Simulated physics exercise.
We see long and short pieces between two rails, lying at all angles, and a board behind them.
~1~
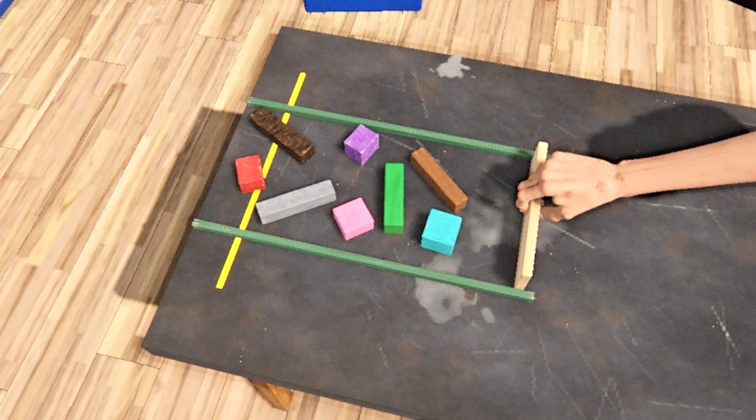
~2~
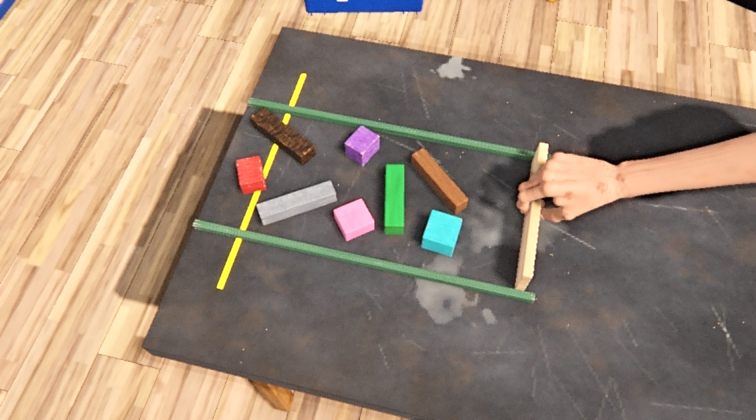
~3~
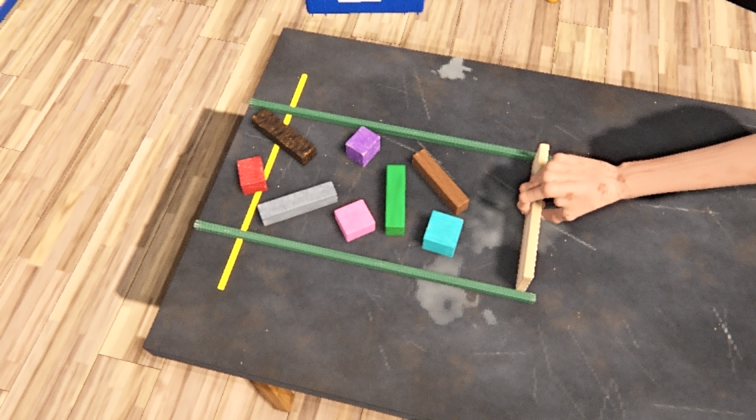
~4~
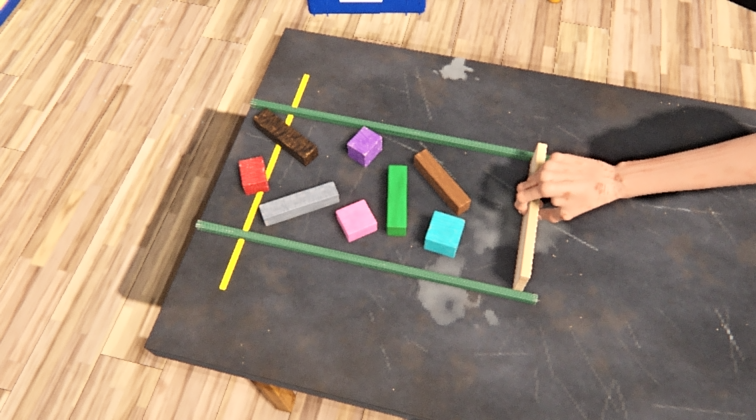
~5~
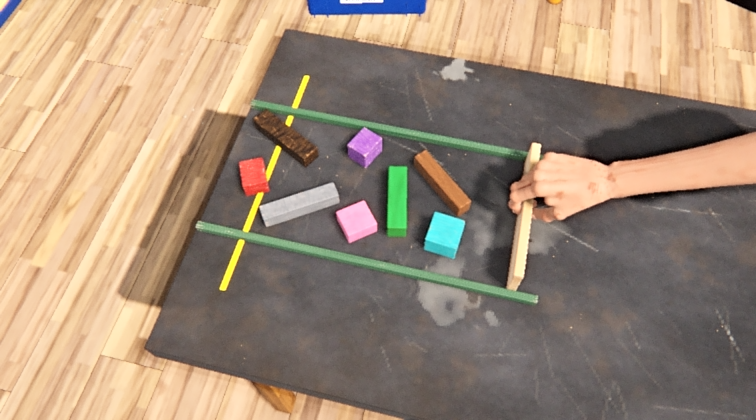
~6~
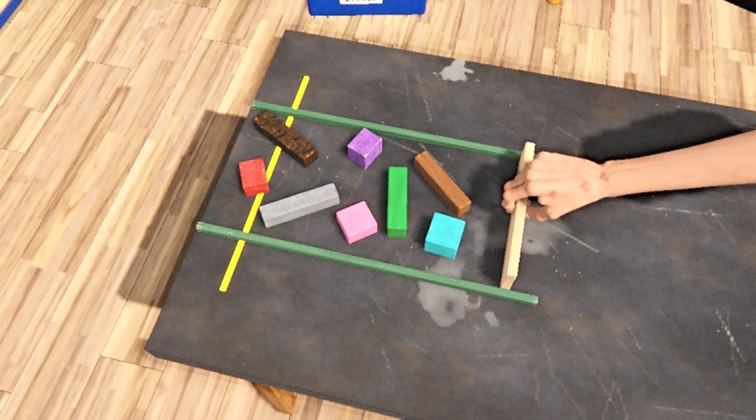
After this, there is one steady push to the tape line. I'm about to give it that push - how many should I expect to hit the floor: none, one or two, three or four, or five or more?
Expect three or four.
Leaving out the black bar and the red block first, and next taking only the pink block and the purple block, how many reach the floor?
Tally of falls: 2 for the first try, 3 for the second.
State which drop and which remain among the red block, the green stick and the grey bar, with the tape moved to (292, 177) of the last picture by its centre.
Red block - goes down, green stick - stays in place, grey bar - stays in place.
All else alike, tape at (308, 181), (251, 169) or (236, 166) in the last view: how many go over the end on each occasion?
Going through each try, you'd get 0, 6 and 7.
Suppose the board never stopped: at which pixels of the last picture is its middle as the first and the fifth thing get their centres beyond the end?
I'd put the first at about (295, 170) and the next at about (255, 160).
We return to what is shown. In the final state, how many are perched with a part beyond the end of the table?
Answer: 2.
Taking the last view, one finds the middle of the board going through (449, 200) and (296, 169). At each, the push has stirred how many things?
At that stage 2; at the next, 8.
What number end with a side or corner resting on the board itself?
It ends up touching 2.
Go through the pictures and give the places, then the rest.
Red block (251, 174); black bar (282, 135); grey bar (297, 202); board (531, 214); tape (266, 169), in the first picture.
Black bar (283, 136); turquoise block (442, 233), in the second picture.
Grey bar (298, 203); green stick (395, 200), in the third picture.
Red block (254, 176); brown bar (441, 182), in the fourth picture.
Black bar (286, 138); pink block (357, 222), in the fifth picture.
Red block (254, 177); black bar (286, 138); grey bar (300, 205); board (518, 214); tape (269, 172), in the sixth picture.
Soon after, none off yet; red block at rest near (254, 177); black bar at rest near (286, 138); grey bar at rest near (300, 205).
Then, none off yet; red block moved a little near (247, 172); black bar at rest near (283, 136); grey bar moved a little near (268, 185).
At rest, the number that fall off is three or four; fallen, grey bar, black bar and red block.
